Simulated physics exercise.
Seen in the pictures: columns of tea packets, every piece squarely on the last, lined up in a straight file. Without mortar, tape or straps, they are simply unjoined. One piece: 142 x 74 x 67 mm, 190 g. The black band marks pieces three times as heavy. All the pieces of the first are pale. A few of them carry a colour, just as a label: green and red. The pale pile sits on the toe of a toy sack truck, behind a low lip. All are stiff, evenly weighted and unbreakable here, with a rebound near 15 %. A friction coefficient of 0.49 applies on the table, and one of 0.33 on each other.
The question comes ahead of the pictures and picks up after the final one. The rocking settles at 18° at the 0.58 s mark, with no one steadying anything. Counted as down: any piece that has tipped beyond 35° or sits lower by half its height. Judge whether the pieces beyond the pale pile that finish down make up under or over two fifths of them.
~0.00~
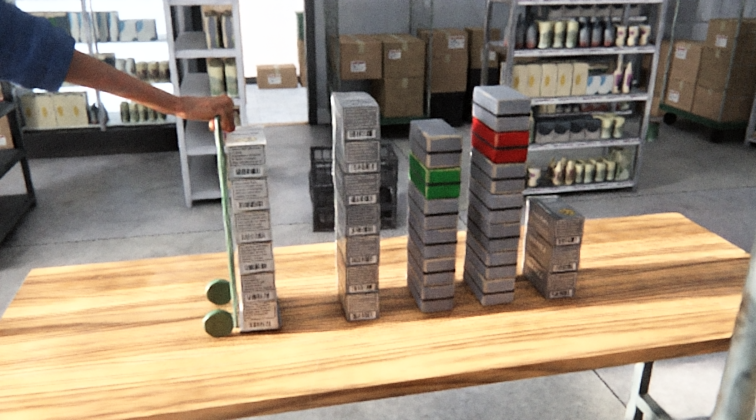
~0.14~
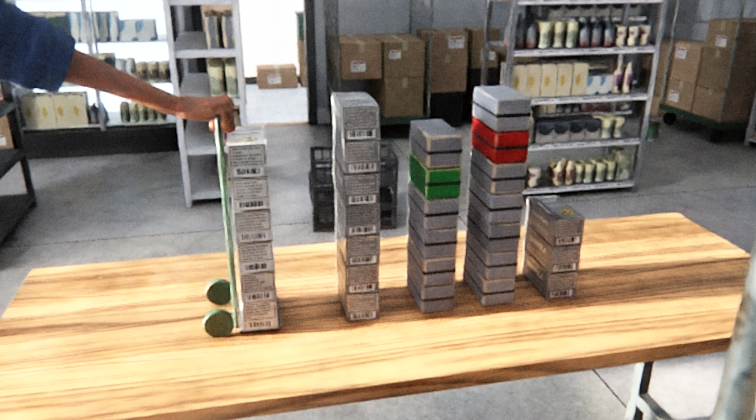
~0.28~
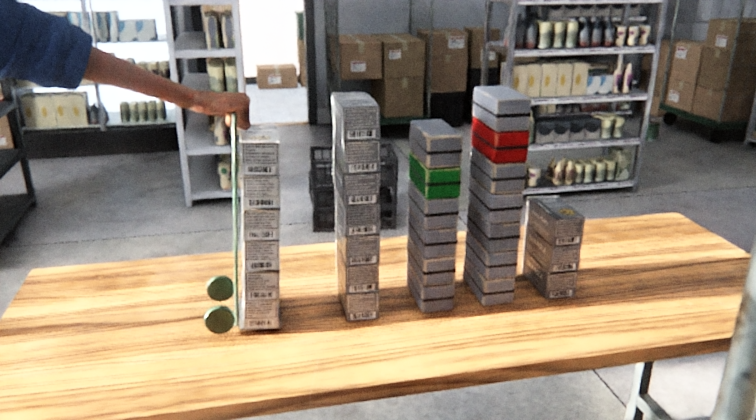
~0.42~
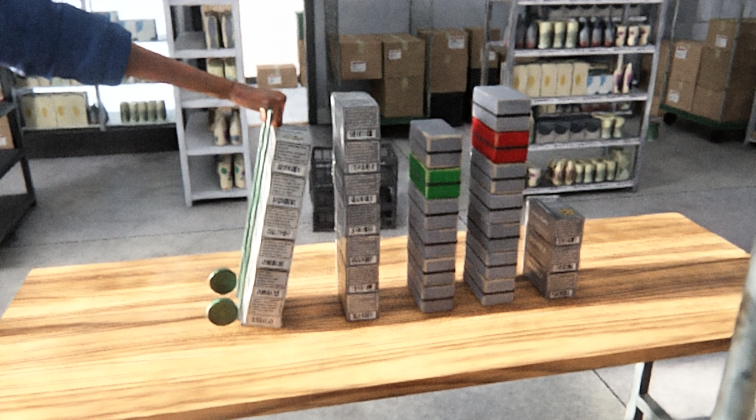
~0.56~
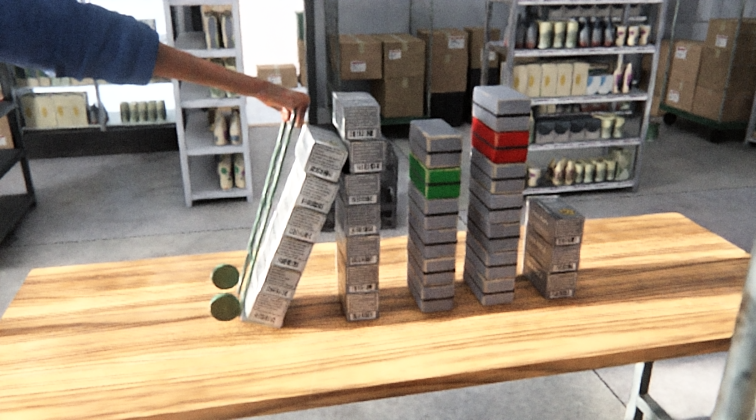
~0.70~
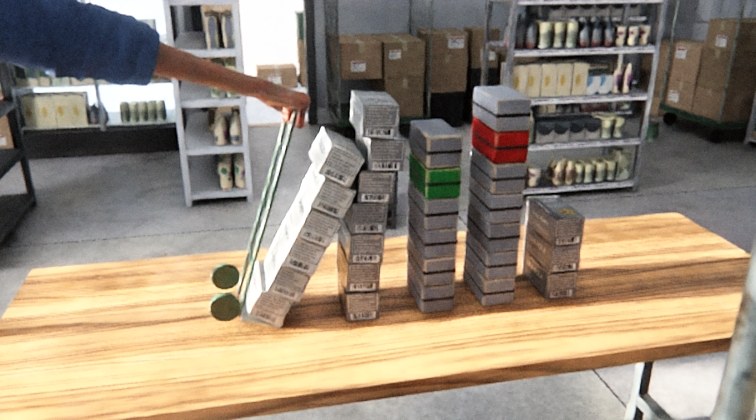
Over.
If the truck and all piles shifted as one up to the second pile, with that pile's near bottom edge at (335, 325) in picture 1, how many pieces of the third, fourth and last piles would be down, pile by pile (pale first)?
After that shift, the third pile would have 6 down, the fourth 7 and the last 3.
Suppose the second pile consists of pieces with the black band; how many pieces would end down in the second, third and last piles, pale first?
Result: Second pile 0, third pile 0, last pile 0.
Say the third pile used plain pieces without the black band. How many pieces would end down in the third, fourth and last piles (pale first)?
Then the third pile would have 6 down, the fourth 7, and the last 3.
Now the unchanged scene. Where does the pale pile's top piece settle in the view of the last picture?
Resting point in the last picture: Around (435, 214).
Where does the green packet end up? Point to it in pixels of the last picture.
Its centre ends up near pixel (540, 222) in the last picture.
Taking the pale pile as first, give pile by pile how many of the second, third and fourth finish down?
For the second pile 7, for the third pile 5, for the fourth pile 7.
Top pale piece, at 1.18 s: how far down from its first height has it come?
6 cm.
After 1.18 s, 6 of the pale pile down; none of the 23 other packets down, 12 disturbed; green packet leaning 7°.
After 2.20 s, 6 of the pale pile down; 12 of the 23 other packets down; green packet leaning 31°, 43 mm lower; red packet leaning 26°, 25 mm lower.
After 2.62 s, 6 of the pale pile down; 21 of the 23 other packets down; red packet upside down; green packet leaning 52°, 14 cm lower.
By the end (3.4 s), 6 of the pale pile down; 21 of the 23 other packets down; red packet leaning 52°, 1.07 m lower; green packet leaning 50°, 14 cm lower. That is 91 per cent. As the last picture would show them, middles, green packet near (540, 222).
